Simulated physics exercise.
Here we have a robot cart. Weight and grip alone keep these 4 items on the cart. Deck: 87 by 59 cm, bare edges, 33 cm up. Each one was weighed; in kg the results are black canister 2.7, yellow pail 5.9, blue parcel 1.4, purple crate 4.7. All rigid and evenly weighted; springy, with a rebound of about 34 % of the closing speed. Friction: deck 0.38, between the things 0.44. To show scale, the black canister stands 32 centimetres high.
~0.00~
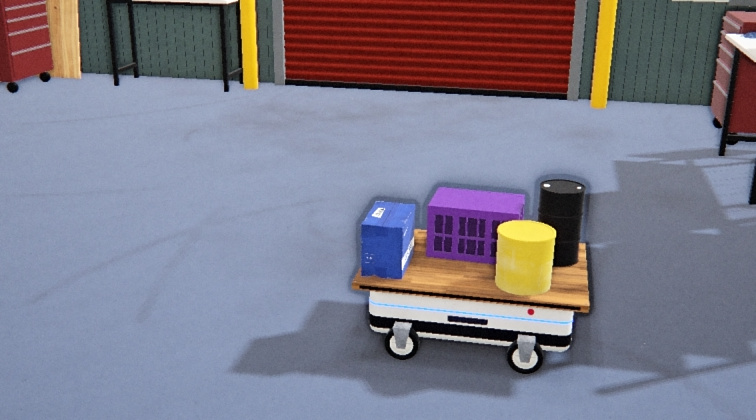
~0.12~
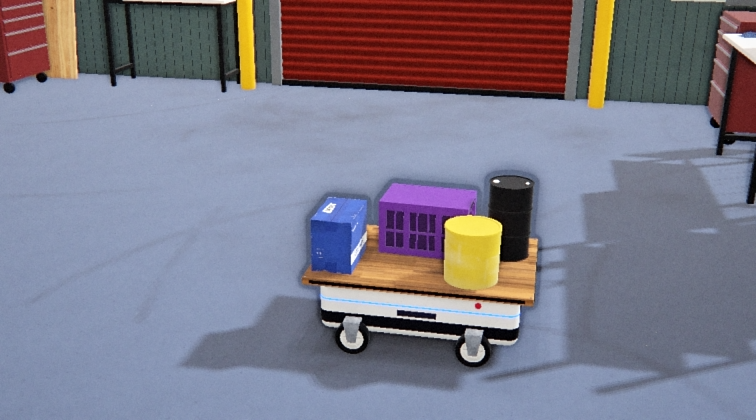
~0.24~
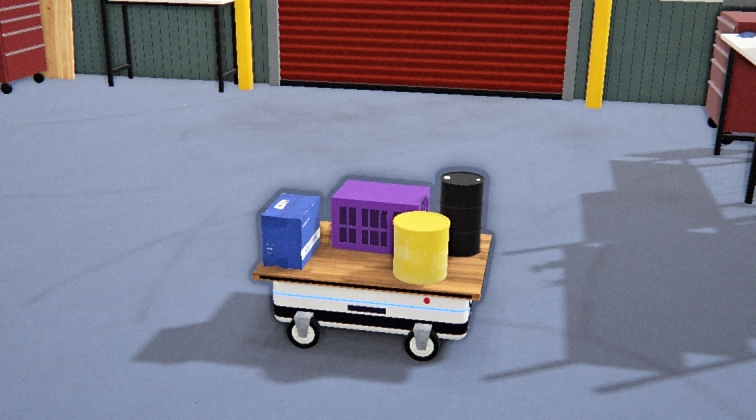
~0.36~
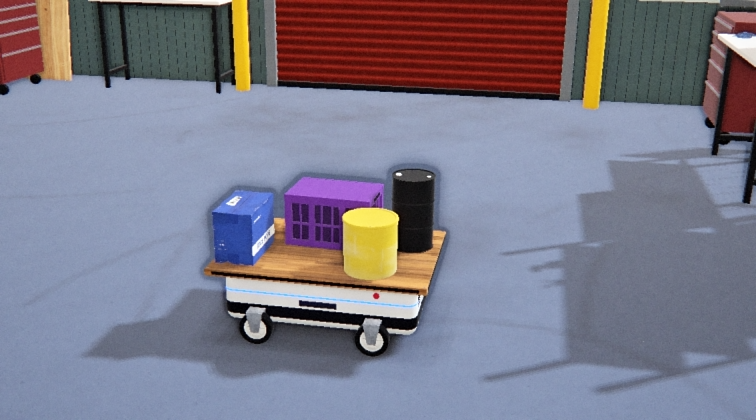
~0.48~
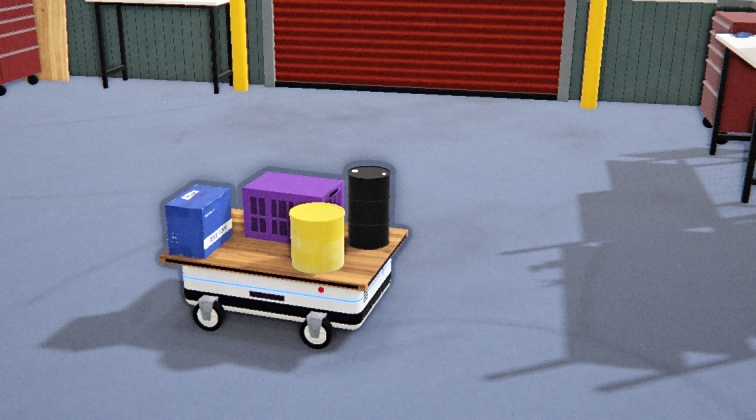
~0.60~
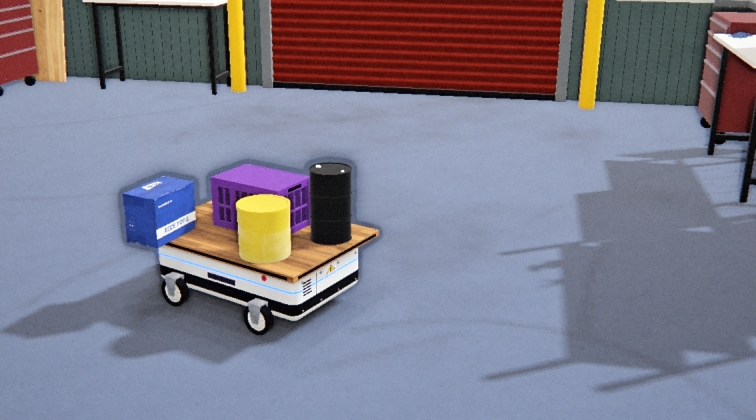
A wheeled robot cart carrying a blue parcel, purple crate, yellow pail and black canister rolls left across a workshop floor, then turns.
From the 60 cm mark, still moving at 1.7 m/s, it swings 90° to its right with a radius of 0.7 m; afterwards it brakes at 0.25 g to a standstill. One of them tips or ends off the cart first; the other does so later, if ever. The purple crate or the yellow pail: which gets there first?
The latter one of the two.
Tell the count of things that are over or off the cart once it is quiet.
The tally is 2.
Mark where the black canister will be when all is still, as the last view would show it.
Roughly at (303, 130) in the last picture.
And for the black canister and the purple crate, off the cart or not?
The black canister stays within bounds; the purple crate stays within bounds.
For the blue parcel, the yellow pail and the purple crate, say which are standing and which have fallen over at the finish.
The blue parcel falls over; the yellow pail topples; the purple crate keeps standing.
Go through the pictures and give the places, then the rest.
Cart 0 cm along; purple crate (476, 226); yellow pail (525, 258), in the first frame.
Cart 20 cm along; black canister (509, 218); blue parcel (340, 235), in the second frame.
Cart 41 cm along; black canister (461, 214); blue parcel (292, 231), in the third frame.
Cart 61 cm along; black canister (413, 211); blue parcel (245, 227), in the fourth frame.
Cart 82 cm along, turned 6°; blue parcel (200, 221) moved 5 cm; black canister (369, 207), in the fifth frame.
Cart 102 cm along, turned 22°; purple crate (262, 201) moved 5 cm; yellow pail (264, 229) moved 2 cm, in the sixth frame.
After 0.80 s, cart 136 cm along, turned 50°; blue parcel now off the cart; purple crate moved 13 cm near (231, 183); yellow pail moved 9 cm near (196, 206).
After 1.10 s, cart 187 cm along, turned 88°; yellow pail now off the cart; purple crate moved 26 cm near (239, 153).
After 1.50 s, cart 242 cm along, turned 90°; purple crate moved 26 cm near (270, 128).
In the end (2.3 s), off the cart, yellow pail and blue parcel; not toppled but over 10 cm from the start, purple crate; black canister under 10 cm from the start. At the end, from the last picture's camera, purple crate near (278, 122). Purple crate was never lost; yellow pail went at 0.90 s.
